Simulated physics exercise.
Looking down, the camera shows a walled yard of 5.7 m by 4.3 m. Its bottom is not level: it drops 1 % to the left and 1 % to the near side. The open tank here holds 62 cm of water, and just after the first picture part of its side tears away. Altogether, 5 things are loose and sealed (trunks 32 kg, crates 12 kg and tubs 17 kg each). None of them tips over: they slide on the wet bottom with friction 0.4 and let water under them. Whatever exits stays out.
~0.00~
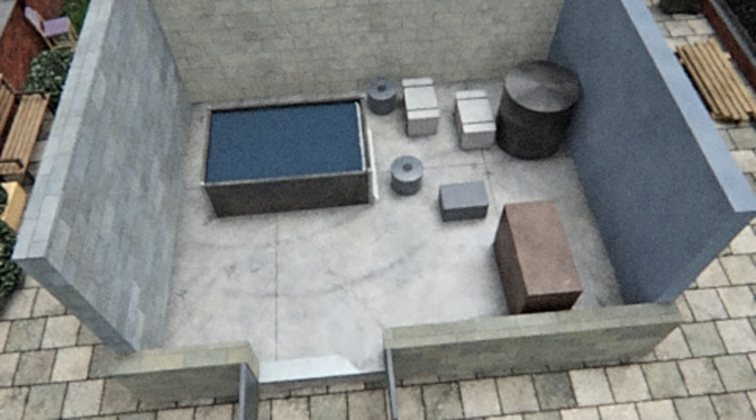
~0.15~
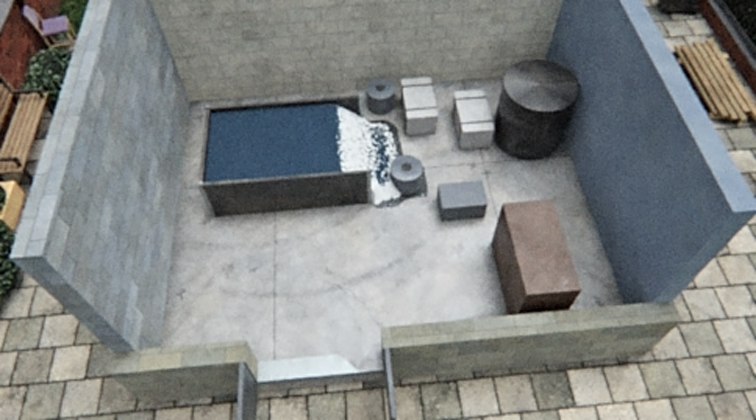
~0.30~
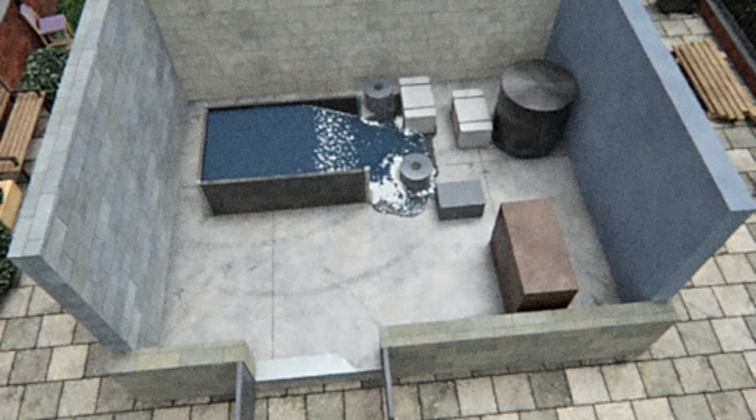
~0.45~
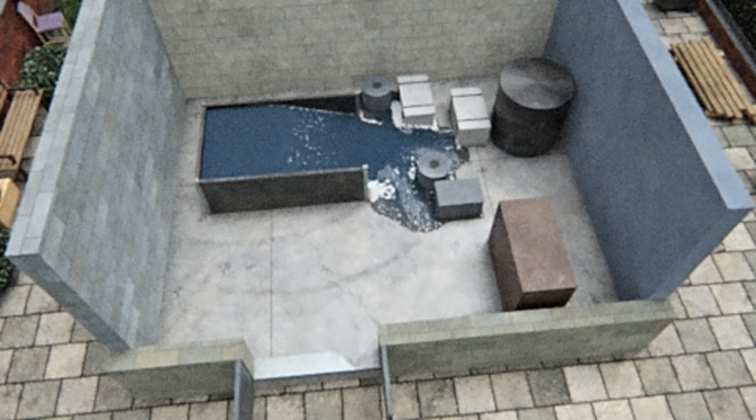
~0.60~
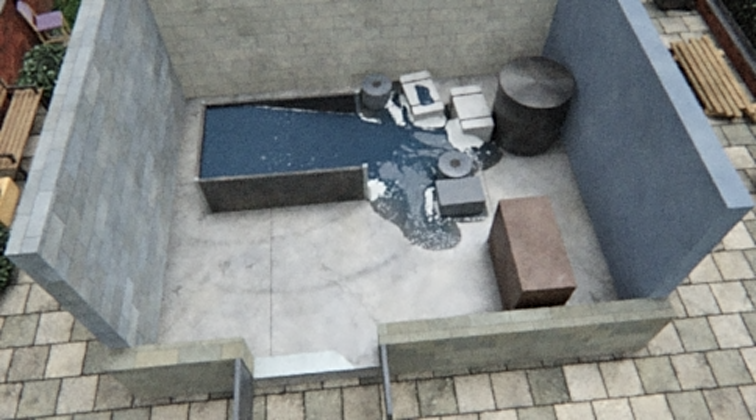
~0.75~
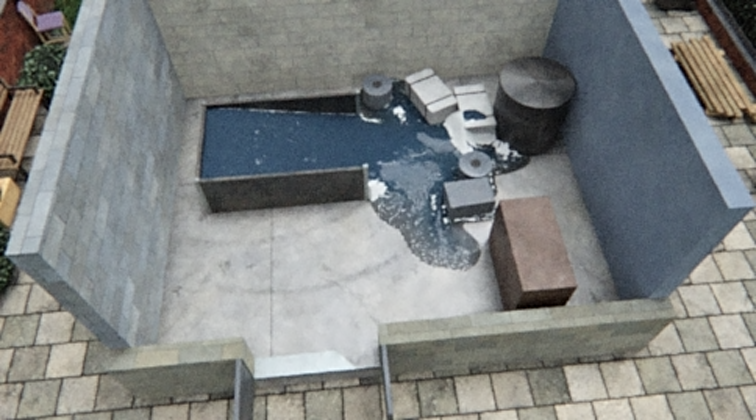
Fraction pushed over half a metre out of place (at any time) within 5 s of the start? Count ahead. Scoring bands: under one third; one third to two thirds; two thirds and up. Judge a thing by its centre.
Share: Top third.
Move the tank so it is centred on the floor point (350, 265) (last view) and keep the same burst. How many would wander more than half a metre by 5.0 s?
Count: 2.
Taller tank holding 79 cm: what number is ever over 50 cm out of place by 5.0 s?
5.
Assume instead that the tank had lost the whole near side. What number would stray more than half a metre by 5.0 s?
Result: 1 of them.
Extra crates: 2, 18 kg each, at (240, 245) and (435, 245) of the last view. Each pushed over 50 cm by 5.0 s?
First stays inside, then goes beyond.
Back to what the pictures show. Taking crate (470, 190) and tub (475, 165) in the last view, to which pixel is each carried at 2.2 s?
Somewhere about (553, 212) and (593, 244).
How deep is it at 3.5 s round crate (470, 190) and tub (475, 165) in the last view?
Some 26 cm at the first, some 30 cm at the second.
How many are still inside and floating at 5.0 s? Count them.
At that time the total is 4.
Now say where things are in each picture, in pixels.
In the first frame, a tub at (407, 168), on the bottom; a trunk at (421, 97), on the bottom; 2.8 m2 under water; 0 of 5 have shifted.
In the second frame, a tub at (406, 167) rests on the ground; a trunk at (420, 97), on the bottom; water covers 3.5 m2; 0 of 5 have shifted.
In the third frame, a tub at (416, 166), on the bottom, 17 cm from its start; a trunk at (418, 96), on the bottom; 4.1 m2 under water; 1 of 5 have shifted.
In the fourth frame, a tub at (435, 164), on the bottom, 44 cm from its start; a trunk at (416, 94), on the bottom; water covers 5.0 m2; 1 of 5 have shifted.
In the fifth frame, a tub at (455, 163) rests on the ground, 72 cm from its start; a trunk at (422, 92) rests on the ground, 9 cm from its start; 6.0 m2 under water; 2 of 5 have shifted.
In the sixth frame, a tub at (476, 164) rests on the ground, 100 cm from its start; a trunk at (431, 89), on the bottom, 24 cm from its start; water covers 7.0 m2; 4 of 5 have shifted.
After 1.1 s 2 of 5 are over 50 cm from their spots; 0 afloat.
After 2.2 s 2 of 5 are over 50 cm from their spots; 3 afloat.
After 3.5 s 3 of 5 are over 50 cm from their spots; 4 afloat.
After 5.0 s 5 of 5 are over 50 cm from their spots, and 5 have been at some point; 4 afloat.
